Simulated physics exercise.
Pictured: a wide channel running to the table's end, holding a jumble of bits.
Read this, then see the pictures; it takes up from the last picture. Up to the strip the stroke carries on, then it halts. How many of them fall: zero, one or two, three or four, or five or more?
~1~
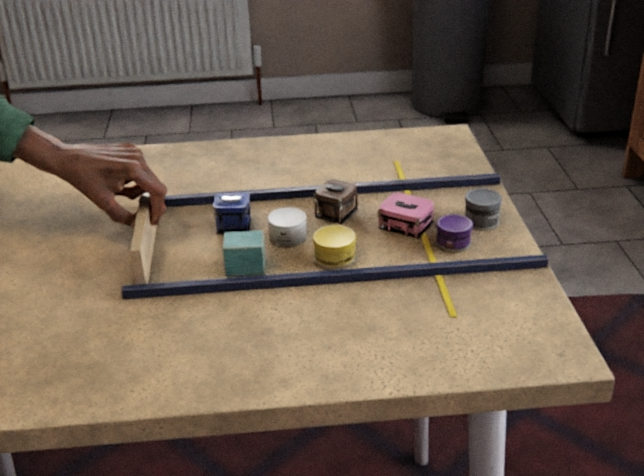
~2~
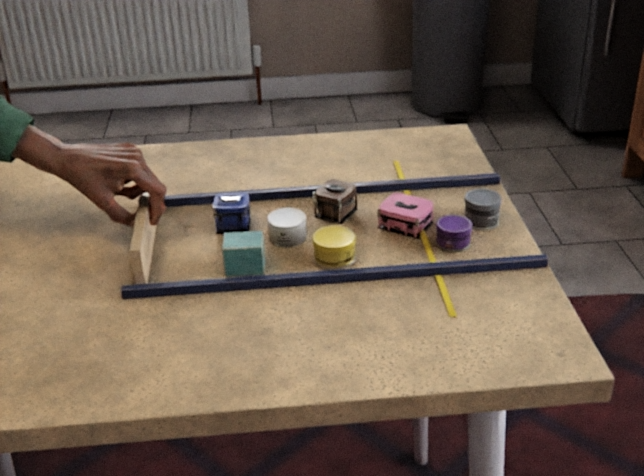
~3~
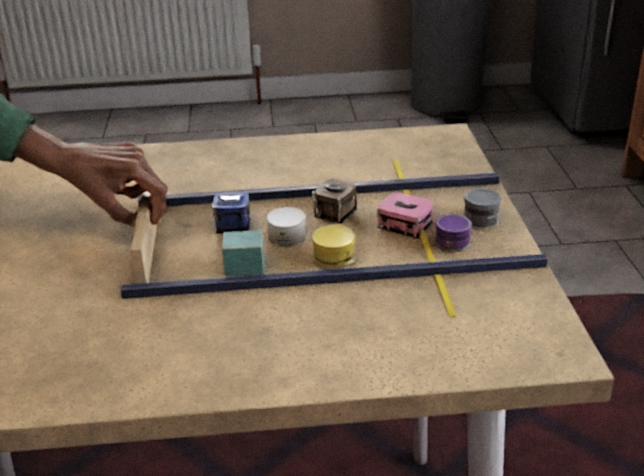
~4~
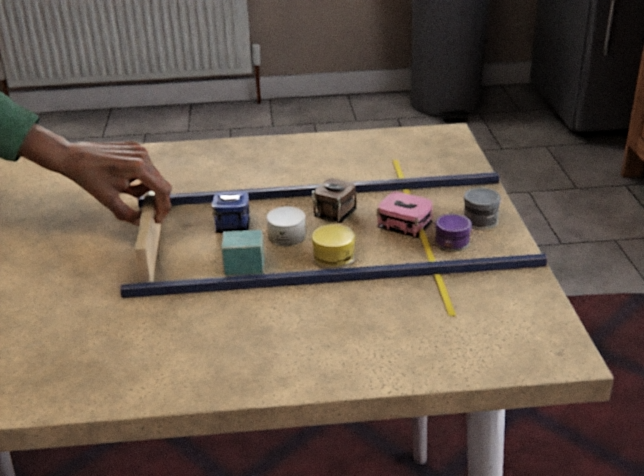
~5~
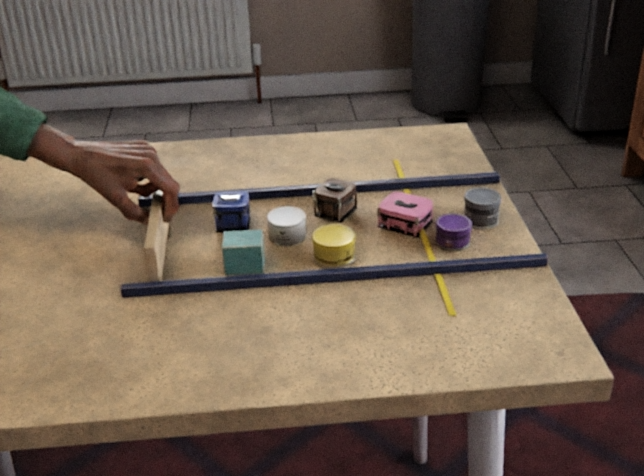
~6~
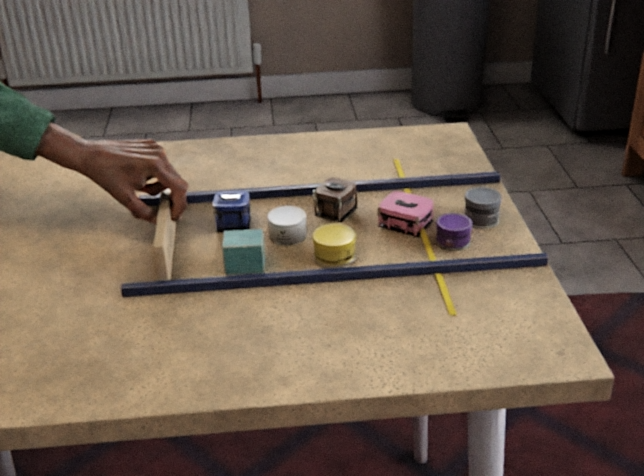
Most likely the drop count will come to nothing.
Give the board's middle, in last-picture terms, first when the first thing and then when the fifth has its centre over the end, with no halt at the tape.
At (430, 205) for the first, at (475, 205) for the fifth.
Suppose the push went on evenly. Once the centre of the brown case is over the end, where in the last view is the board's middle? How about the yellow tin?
(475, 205) and (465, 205), more or less.
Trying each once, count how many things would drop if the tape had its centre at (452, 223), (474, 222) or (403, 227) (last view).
The counts would be 2, 4 and 0.
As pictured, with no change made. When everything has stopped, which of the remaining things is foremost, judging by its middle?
It's the grey pot.
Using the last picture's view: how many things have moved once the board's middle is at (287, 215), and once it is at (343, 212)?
The first count is 5, and then it's 6.
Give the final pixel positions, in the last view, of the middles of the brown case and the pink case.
Result: One at about (455, 184), the other at about (477, 212).
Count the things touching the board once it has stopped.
It's 3.
A little later, none off yet; grey pot at rest near (482, 208); purple tin at rest near (454, 232); pink case at rest near (406, 214).
Next, none off yet; grey pot at rest near (482, 208); purple tin shifted about its own width near (476, 229); pink case shifted about its own width near (435, 213).
When it is over, the number that fall off is zero.
